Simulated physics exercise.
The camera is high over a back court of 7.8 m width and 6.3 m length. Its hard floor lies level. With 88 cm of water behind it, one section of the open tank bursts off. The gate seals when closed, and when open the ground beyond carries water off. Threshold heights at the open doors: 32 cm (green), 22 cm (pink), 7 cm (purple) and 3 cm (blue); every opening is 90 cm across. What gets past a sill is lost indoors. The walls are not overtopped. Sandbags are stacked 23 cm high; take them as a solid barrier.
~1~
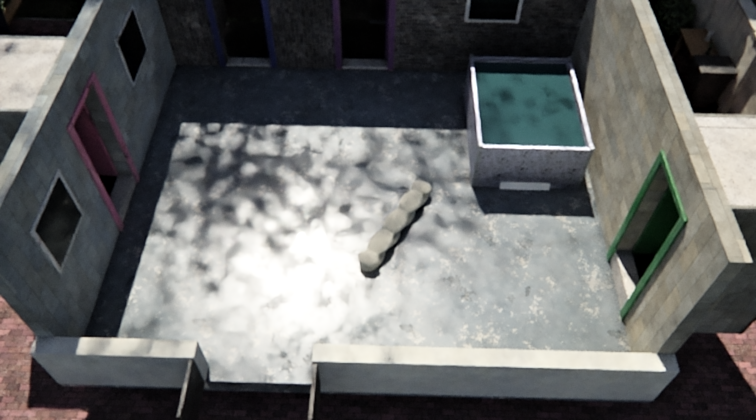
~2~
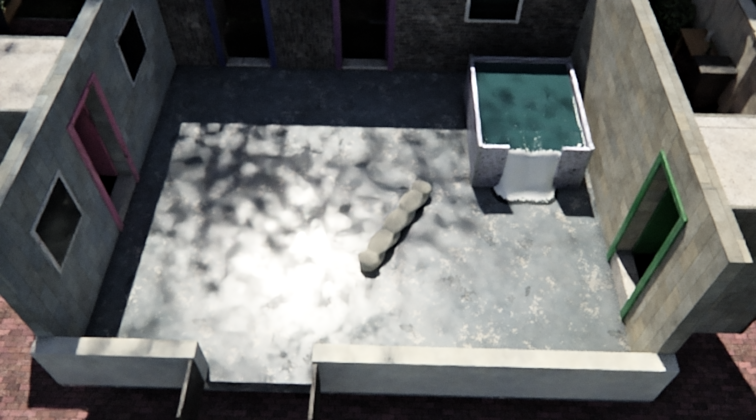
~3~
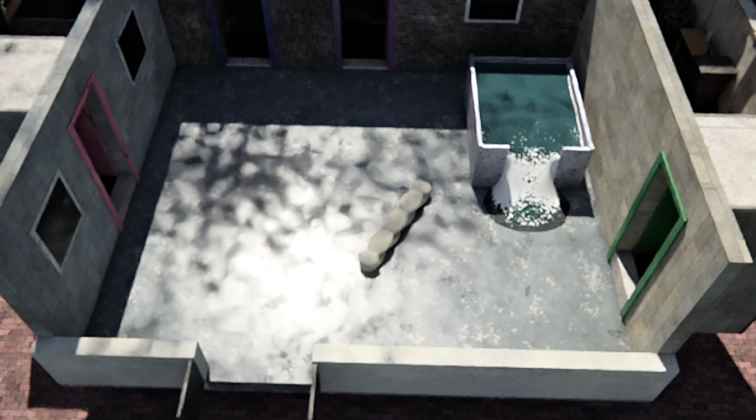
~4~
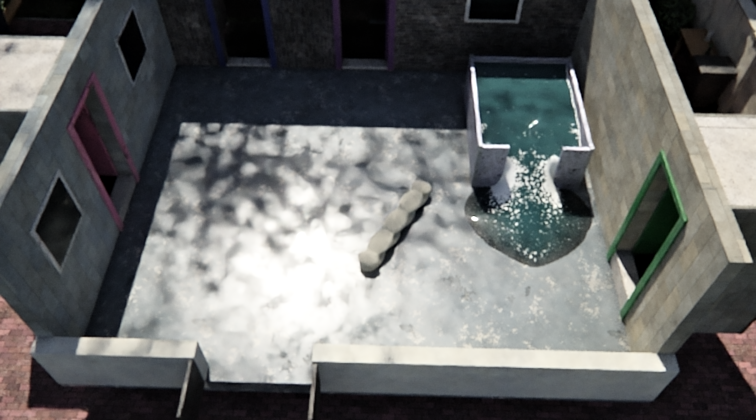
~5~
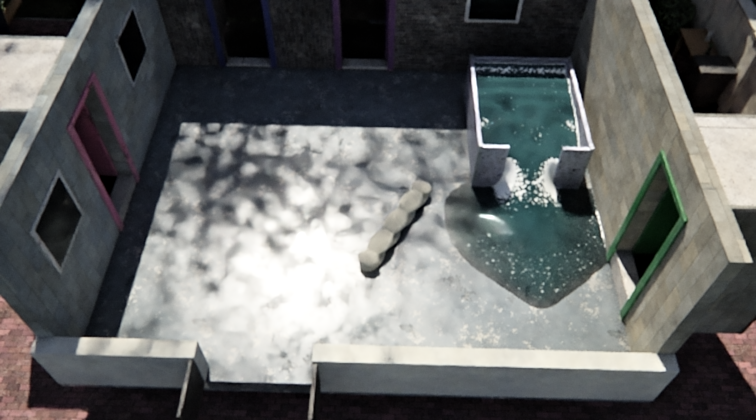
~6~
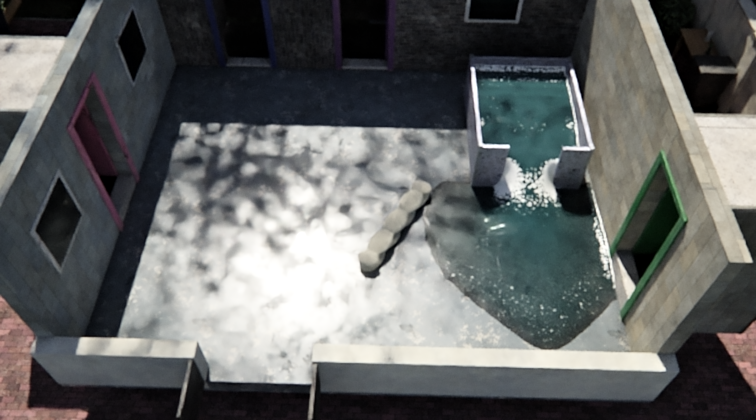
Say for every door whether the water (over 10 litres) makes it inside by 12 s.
The water let in: At the green door it does not reach the limit; at the pink door it stays under the limit; at the purple door it does not reach the limit; at the blue door it goes over the limit.
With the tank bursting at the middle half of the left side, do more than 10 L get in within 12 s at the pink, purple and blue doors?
Against that limit: Pink under, purple above, blue past it.
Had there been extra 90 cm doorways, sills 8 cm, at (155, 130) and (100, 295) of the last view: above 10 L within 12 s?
In that order: Under, past it.
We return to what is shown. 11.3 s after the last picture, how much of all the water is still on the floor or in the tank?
Some 88 per cent remains.
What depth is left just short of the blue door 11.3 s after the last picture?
About 8.5 cm.
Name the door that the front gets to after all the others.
The purple one.
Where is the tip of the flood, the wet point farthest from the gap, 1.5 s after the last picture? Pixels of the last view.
At about (246, 365).
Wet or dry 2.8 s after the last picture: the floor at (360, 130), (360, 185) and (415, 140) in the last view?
In that order: Dry, not reached, dry.
Then, 0.7 s after the last picture water covers 25 % of the floor and is deepest (51 cm) near (624, 376); green door 22 cm at the sill, 0 L in, pink door not reached, purple door not reached, blue door not reached.
Then, 1.5 s after the last picture water covers 25 % of the floor and is deepest (47 cm) near (603, 340); green door 19 cm at the sill, 0 L in, pink door not reached, purple door not reached, blue door not reached.
Then, 2.8 s after the last picture water covers 40 % of the floor and is deepest (28 cm) near (585, 375); green door 24 cm at the sill, 0 L in, pink door not reached, purple door not reached, blue door not reached.
Then, 6.3 s after the last picture water covers 65 % of the floor and is deepest (17 cm) near (578, 275); green door 13 cm at the sill, 0 L in, pink door 10 cm at the sill, 0 L in, purple door not reached, blue door 3 cm at the sill, 0 L in.
Then, 11.3 s after the last picture water covers 90 % of the floor and is deepest (11 cm) near (462, 138); green door 7 cm at the sill, 0 L in, pink door 7 cm at the sill, 0 L in, purple door 5 cm at the sill, 0 L in, blue door 9 cm at the sill, 100 L in.
